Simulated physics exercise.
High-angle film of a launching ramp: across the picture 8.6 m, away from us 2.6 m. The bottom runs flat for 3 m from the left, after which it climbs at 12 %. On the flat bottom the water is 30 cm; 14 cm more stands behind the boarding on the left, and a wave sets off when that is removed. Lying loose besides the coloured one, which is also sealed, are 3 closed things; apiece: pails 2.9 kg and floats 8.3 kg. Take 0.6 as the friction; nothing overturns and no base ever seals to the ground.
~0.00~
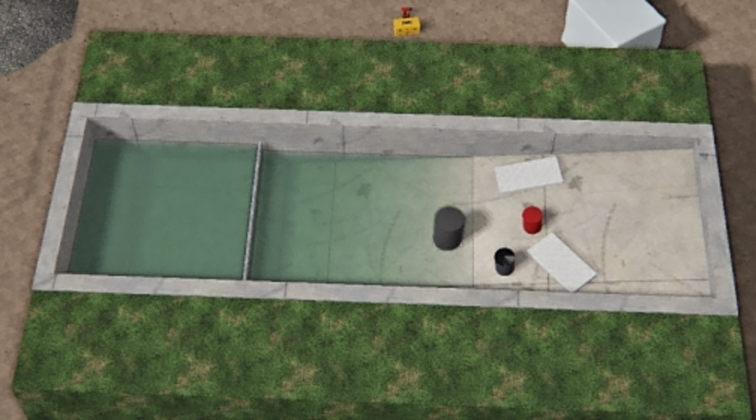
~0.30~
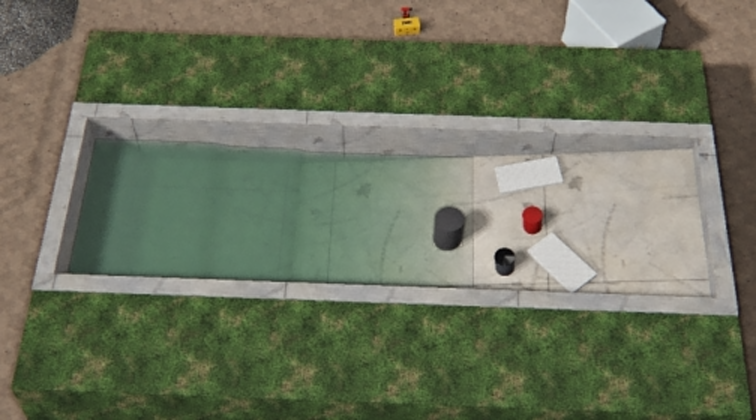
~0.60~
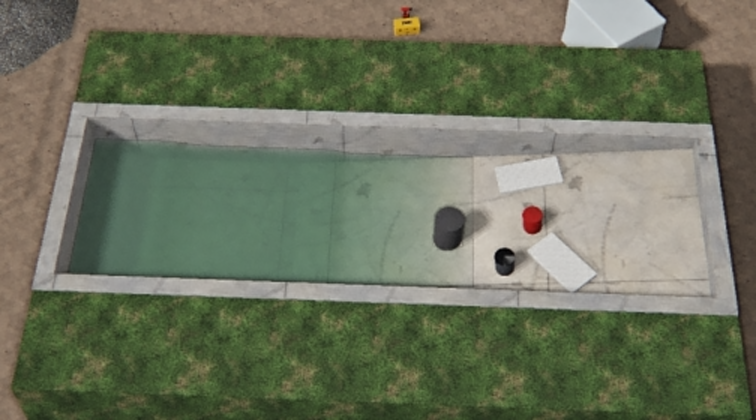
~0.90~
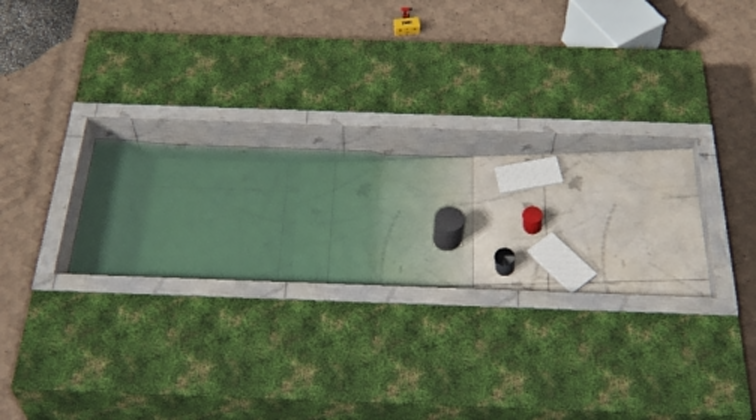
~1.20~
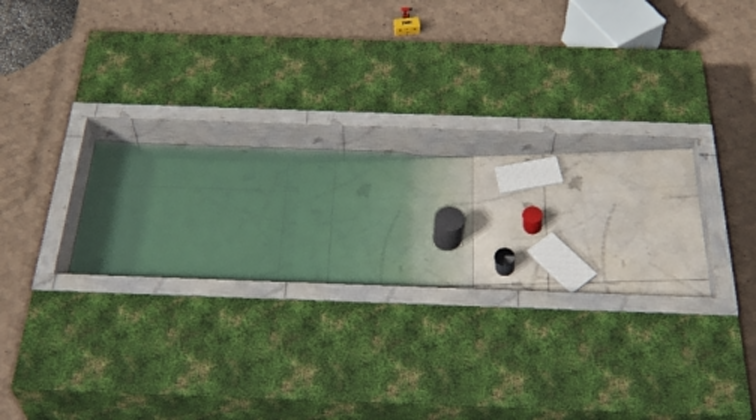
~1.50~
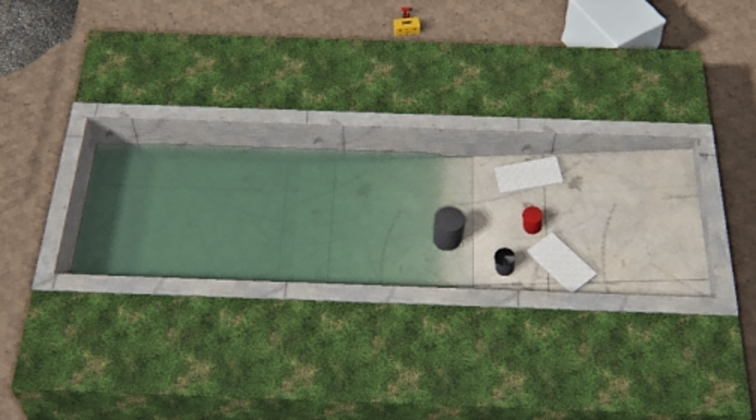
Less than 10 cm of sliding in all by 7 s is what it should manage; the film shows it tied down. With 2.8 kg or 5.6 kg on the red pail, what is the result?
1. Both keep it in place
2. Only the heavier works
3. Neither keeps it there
Only the heavier works.
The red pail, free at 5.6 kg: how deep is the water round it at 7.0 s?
About 2 cm.
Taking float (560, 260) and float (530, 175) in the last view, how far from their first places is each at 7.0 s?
Shifts: 20 cm / 200 cm.
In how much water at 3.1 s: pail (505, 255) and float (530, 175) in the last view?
Close to 5 and 5 centimetres.
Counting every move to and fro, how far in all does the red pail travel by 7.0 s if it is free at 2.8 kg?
Some 80 centimetres of travel in total.
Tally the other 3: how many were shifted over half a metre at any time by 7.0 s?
By my count, 2.
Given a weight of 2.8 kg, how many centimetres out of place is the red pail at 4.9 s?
Close to 20 centimetres.
After 2.1 s the red pail would be 0 cm from its start with 2.8 kg and 0 cm from its start with 5.6 kg; 0 cm of water round it then.
After 3.1 s the red pail would be 9 cm from its start with 2.8 kg and 0 cm from its start with 5.6 kg; 5 cm of water round it then.
After 4.9 s the red pail would be 22 cm from its start with 2.8 kg and 0 cm from its start with 5.6 kg; 6 cm of water round it then.
After 7.0 s the red pail would be 24 cm from its start with 2.8 kg and 0 cm from its start with 5.6 kg; 2 cm of water round it then.
